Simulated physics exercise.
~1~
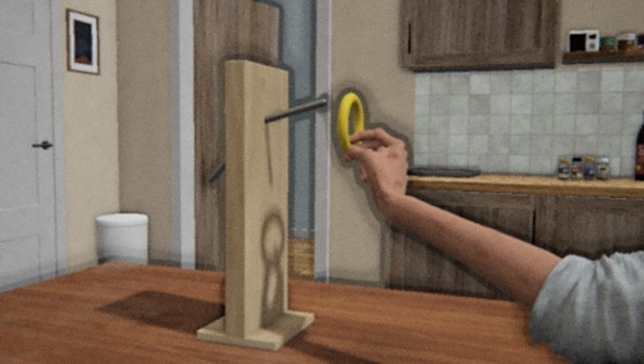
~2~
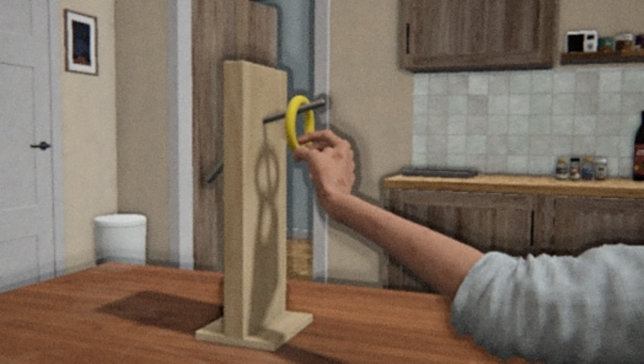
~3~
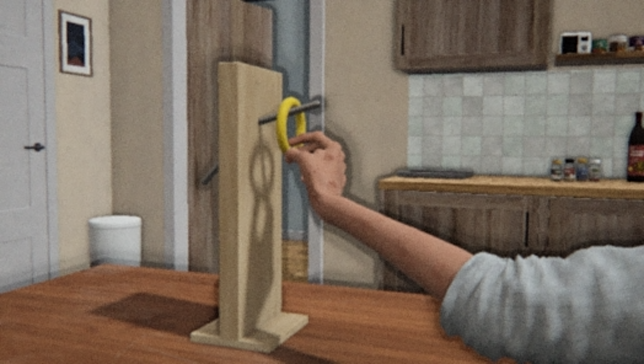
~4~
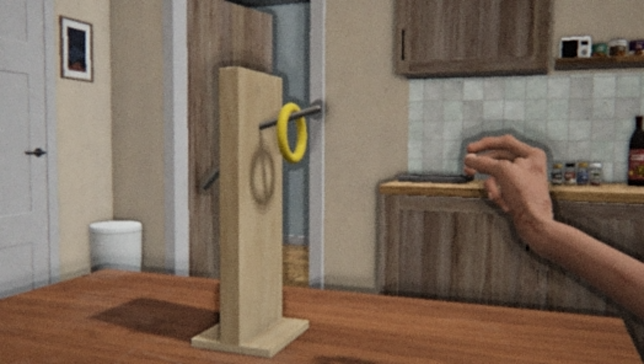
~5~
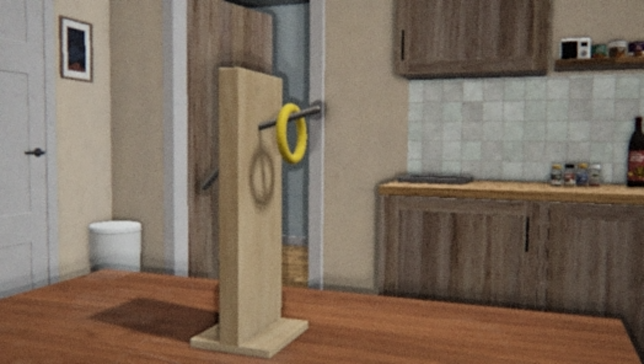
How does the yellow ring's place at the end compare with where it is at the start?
At the start the yellow ring is held in the hand just to the right of the peg's tip. By the end it is farther left and slightly lower, hanging on the peg by itself.
